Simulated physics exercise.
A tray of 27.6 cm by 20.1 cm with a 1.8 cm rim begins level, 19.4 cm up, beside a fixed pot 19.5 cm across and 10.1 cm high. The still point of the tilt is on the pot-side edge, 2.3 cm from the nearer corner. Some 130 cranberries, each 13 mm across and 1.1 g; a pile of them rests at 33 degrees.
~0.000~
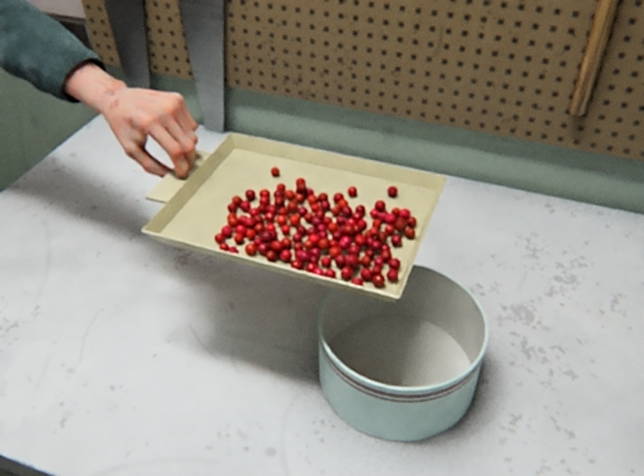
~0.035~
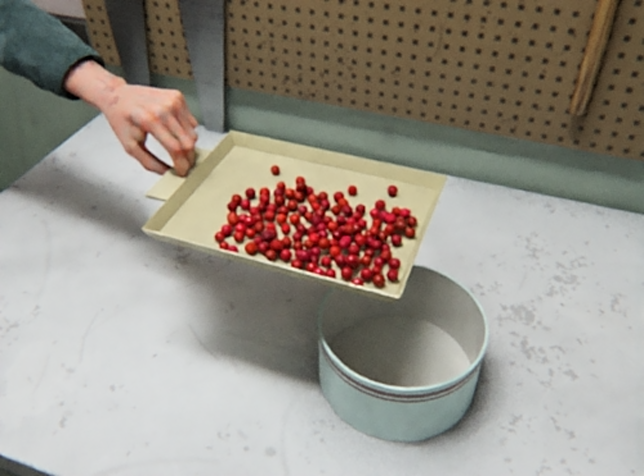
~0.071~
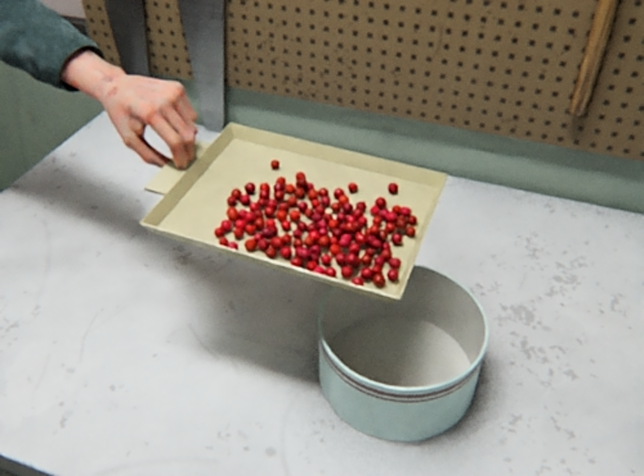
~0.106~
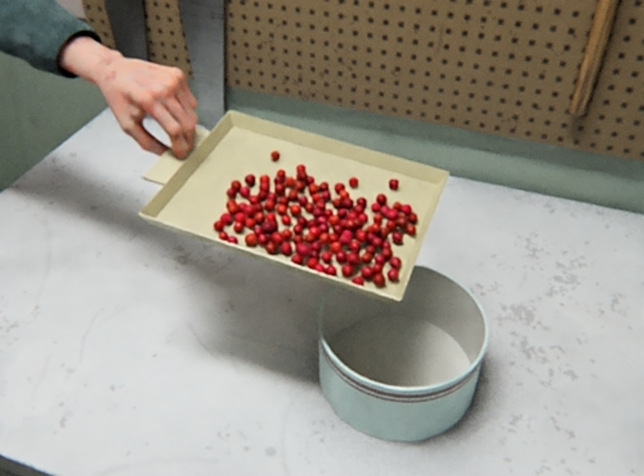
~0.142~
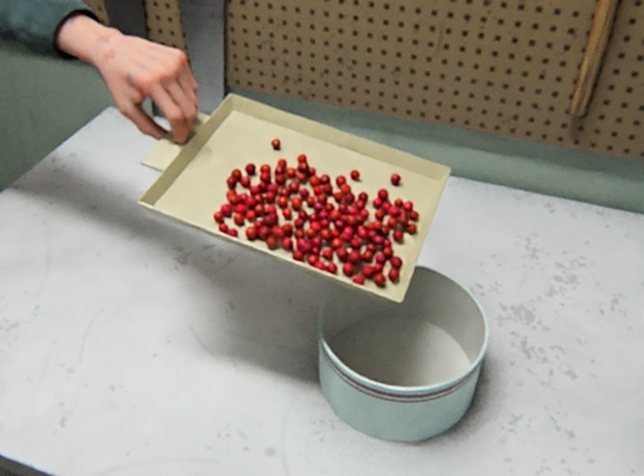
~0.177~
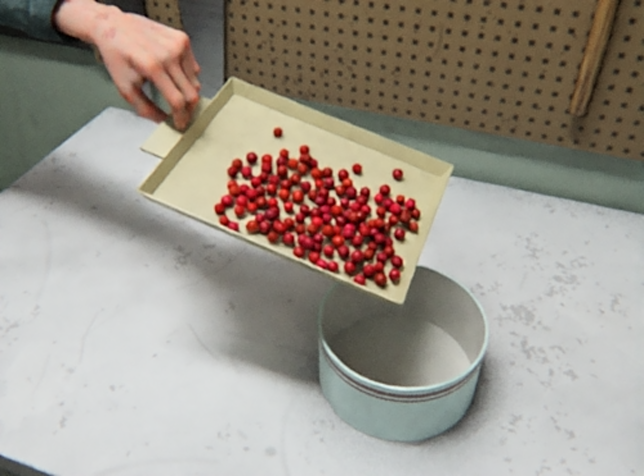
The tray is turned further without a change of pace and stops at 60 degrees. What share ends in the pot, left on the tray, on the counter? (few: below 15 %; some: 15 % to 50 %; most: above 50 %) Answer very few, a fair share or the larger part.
Pot: A fair share, tray: A fair share, counter: A fair share.
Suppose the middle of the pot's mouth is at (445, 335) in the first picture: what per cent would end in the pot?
About 45 per cent.
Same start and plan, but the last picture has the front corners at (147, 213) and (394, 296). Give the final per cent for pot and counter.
Pot 10, counter 35.
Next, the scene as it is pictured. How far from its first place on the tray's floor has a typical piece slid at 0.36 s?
Roughly 2 cm.
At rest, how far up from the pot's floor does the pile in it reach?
Some 2.0 cm.
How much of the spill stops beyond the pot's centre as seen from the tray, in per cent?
Roughly 90 per cent.
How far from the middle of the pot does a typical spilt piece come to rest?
Some 20 cm.
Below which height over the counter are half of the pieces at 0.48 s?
About 26 cm.
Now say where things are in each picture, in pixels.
In the first frame, tray tilt 0 degrees, front corners at (152, 228) and (393, 290); middle of the pieces at (322, 229); pot at (402, 320).
In the second frame, tray tilt 1 degrees, front corners at (151, 226) and (393, 290); middle of the pieces at (322, 228).
In the third frame, tray tilt 3 degrees, front corners at (150, 220) and (394, 291); middle of the pieces at (322, 226).
In the fourth frame, tray tilt 6 degrees, front corners at (149, 211) and (395, 292), lowest corner right front; middle of the pieces at (323, 221).
In the fifth frame, tray tilt 11 degrees, front corners at (148, 200) and (395, 293), lowest corner right front; middle of the pieces at (324, 216).
In the sixth frame, tray tilt 15 degrees, front corners at (148, 188) and (396, 294), lowest corner right front; middle of the pieces at (325, 211); pot at (402, 320). Its pace works out near 130 degrees a second.
After 0.36 s, tilt 39 degrees; the tray holds 100 %, the pot 0 %.
After 0.48 s, tilt 54 degrees; the tray holds 100 %, the pot 0 %.
After 0.74 s, tilt 60 degrees; the tray holds 70 %, the pot 5 %.
In the end, at 2.5 s, pot 40 %, tray 35 %, counter 25 %.
